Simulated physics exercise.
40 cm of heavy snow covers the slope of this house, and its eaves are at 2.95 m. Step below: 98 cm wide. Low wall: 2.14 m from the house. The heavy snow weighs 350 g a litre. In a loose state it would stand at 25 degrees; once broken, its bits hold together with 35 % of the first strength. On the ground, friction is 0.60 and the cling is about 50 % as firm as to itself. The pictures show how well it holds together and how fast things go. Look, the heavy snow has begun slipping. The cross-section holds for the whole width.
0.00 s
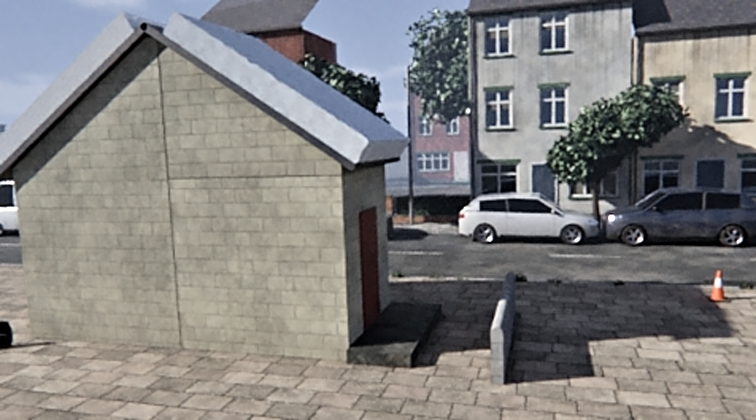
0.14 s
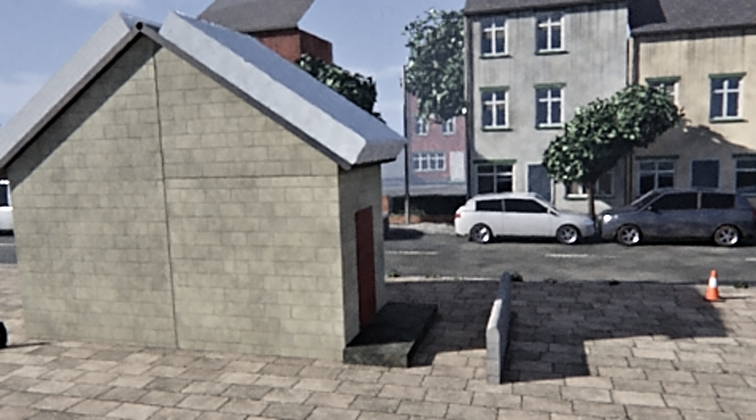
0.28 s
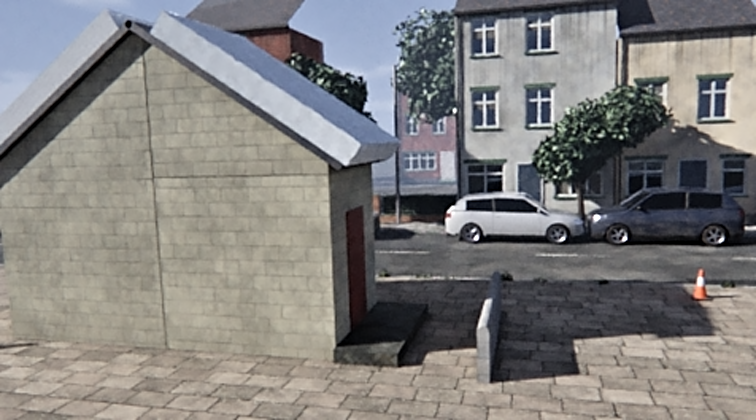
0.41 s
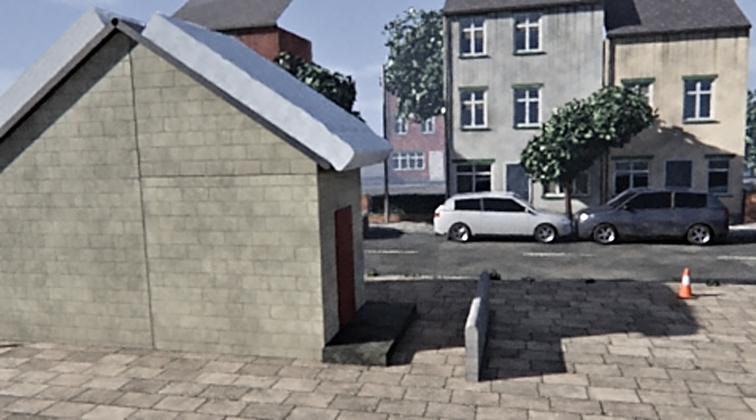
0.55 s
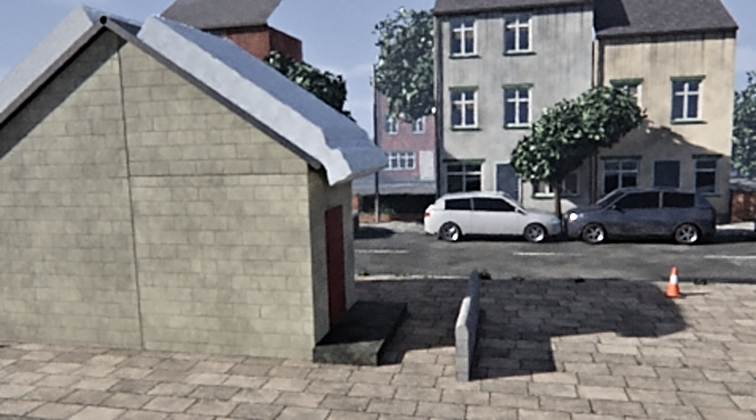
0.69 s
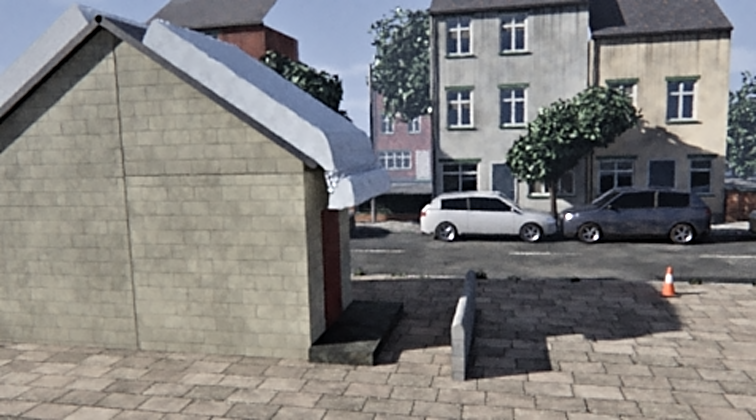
In this clip, a thick layer of snow on the roof of a small block building slides slowly down the right-hand slope, then bends and cracks as its lower edge droops over the eaves above a red door.
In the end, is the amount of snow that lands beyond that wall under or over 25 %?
Outcome: Short of 25 %.
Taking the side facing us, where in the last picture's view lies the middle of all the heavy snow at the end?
It sits close to (413, 346).
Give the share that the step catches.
Roughly 25 in a hundred.
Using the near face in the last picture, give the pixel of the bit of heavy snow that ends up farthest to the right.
It sits close to (683, 384) in the last picture.
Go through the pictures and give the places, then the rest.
In the first frame, leading edge of the heavy snow at (367, 143), 3 % of it past the eaves, in one piece.
In the second frame, leading edge of the heavy snow at (365, 144), its middle shifted 1.8 cm, 4 % of it past the eaves, in one piece.
In the third frame, leading edge of the heavy snow at (359, 147), its middle shifted 7.2 cm, 5 % of it past the eaves, in one piece.
In the fourth frame, leading edge of the heavy snow at (353, 155), its middle shifted 16 cm, 8 % of it past the eaves, in one piece.
In the fifth frame, leading edge of the heavy snow at (351, 170), its middle shifted 30 cm, 11 % of it past the eaves, cracking.
In the sixth frame, leading edge of the heavy snow at (354, 200), its middle shifted 48 cm, 15 % of it past the eaves, cracking.
After 1.11 s, 80 % is still on the roof and 0 % is past the low wall.
After 1.61 s, 47 % is still on the roof and 0 % is past the low wall.
After 2.10 s, 1 % is still on the roof and 0 % is past the low wall.
After 2.60 s, none is still on the roof and 12 % is past the low wall.
After 3.50 s, at the end, none is still on the roof and 12 % is past the low wall.
